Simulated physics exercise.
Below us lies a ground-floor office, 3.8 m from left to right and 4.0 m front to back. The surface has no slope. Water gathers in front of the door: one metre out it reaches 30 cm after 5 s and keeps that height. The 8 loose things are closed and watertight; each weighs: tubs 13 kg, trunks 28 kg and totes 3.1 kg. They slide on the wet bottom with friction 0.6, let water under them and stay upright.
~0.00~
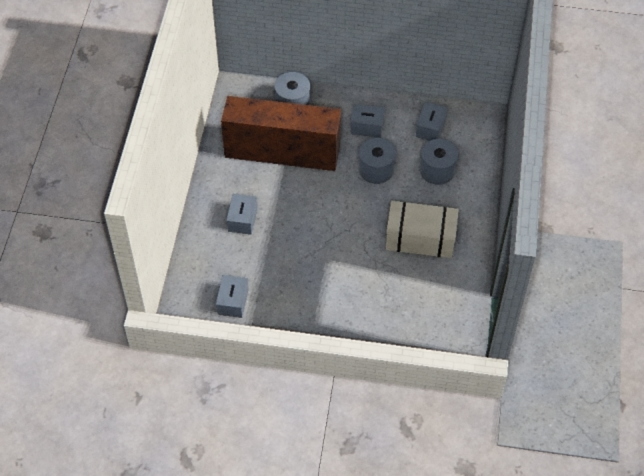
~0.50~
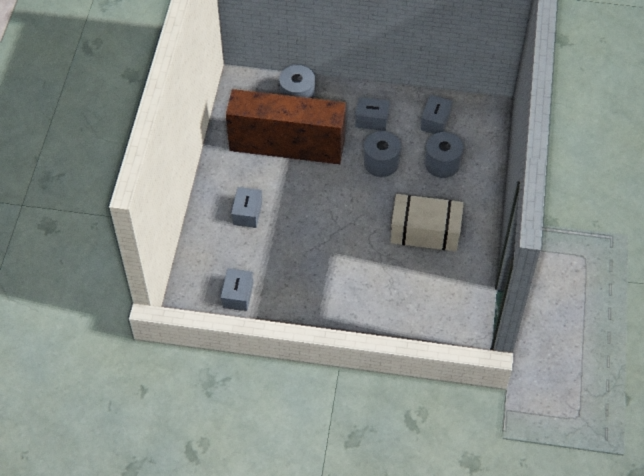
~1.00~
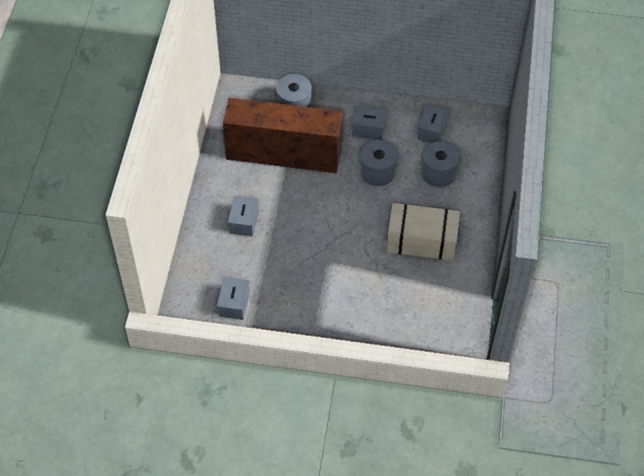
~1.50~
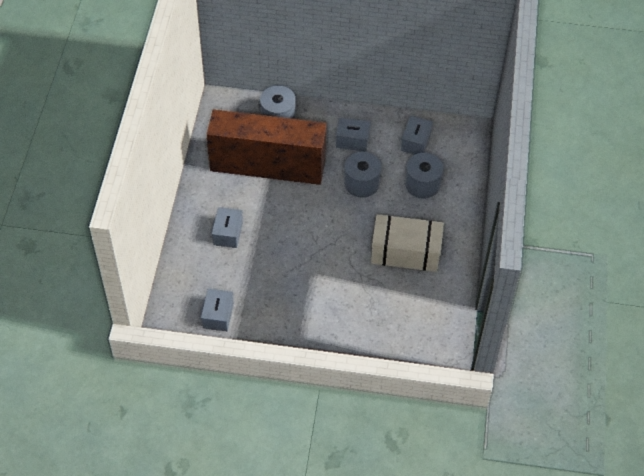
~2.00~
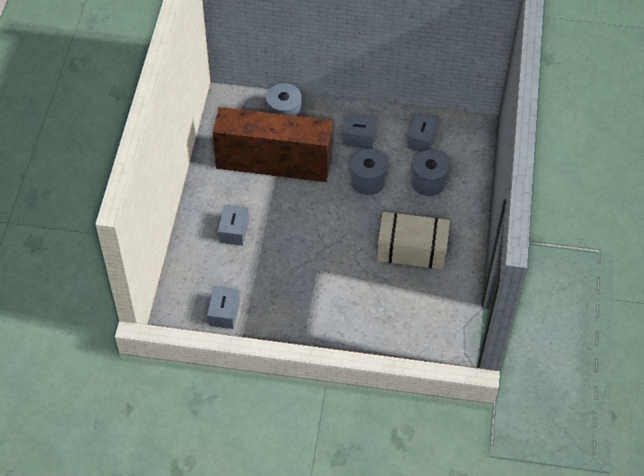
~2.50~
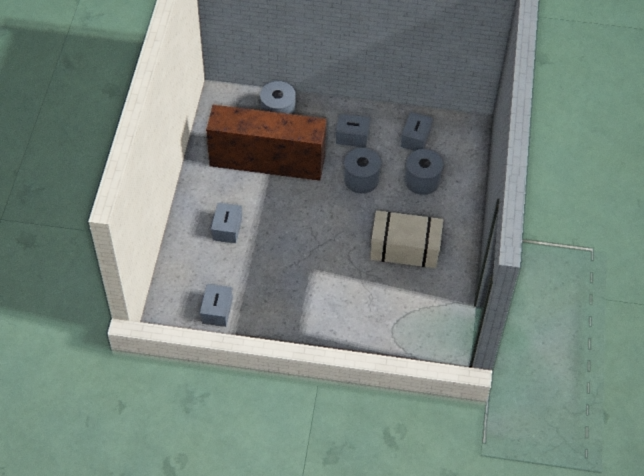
A clear puddle spreads slightly inside the lower-right corner of a room whose objects stay still.
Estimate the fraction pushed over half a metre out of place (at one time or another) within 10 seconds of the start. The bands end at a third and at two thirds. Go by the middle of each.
Share: Less than a third.
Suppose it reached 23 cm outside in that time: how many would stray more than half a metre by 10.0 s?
Then 2.
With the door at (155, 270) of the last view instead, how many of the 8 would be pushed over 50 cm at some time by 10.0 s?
In that case 6 of them.
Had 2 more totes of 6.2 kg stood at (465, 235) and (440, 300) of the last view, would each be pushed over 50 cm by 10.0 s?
In that order: Under, past it.
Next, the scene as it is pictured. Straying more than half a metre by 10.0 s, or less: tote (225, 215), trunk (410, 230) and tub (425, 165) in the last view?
In that order: Past it, less, short of it.
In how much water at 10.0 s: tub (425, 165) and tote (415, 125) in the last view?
Roughly 2 and 3 cm.
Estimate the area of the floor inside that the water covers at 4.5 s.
About 5.5 m2.
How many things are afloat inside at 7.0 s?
2 of them.
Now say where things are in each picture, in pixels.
The first frame shows a tub at (440, 153) rests on the ground; a trunk at (423, 220) rests on the ground; 0.0 m2 under water; 0 of 8 have shifted.
The second frame shows a tub at (445, 147) rests on the ground; a trunk at (428, 213) rests on the ground; 0.0 m2 under water; 0 of 8 have shifted.
The third frame shows a tub at (441, 156), on the bottom; a trunk at (424, 223), on the bottom; water covers 0.0 m2; 0 of 8 have shifted.
The fourth frame shows a tub at (425, 167), on the bottom; a trunk at (408, 234), on the bottom; water covers 0.0 m2; 0 of 8 have shifted.
The fifth frame shows a tub at (431, 165), on the bottom; a trunk at (414, 231), on the bottom; water covers 0.1 m2; 0 of 8 have shifted.
The sixth frame shows a tub at (425, 164), on the bottom; a trunk at (408, 230) rests on the ground; water covers 0.6 m2; 0 of 8 have shifted.
After 3.5 s 0 of 8 are over 50 cm from their spots; 0 afloat.
After 4.5 s 0 of 8 are over 50 cm from their spots; 0 afloat.
After 7.0 s 2 of 8 are over 50 cm from their spots; 2 afloat.
After 10.0 s 2 of 8 are over 50 cm from their spots, and 2 have been at some point; 2 afloat.
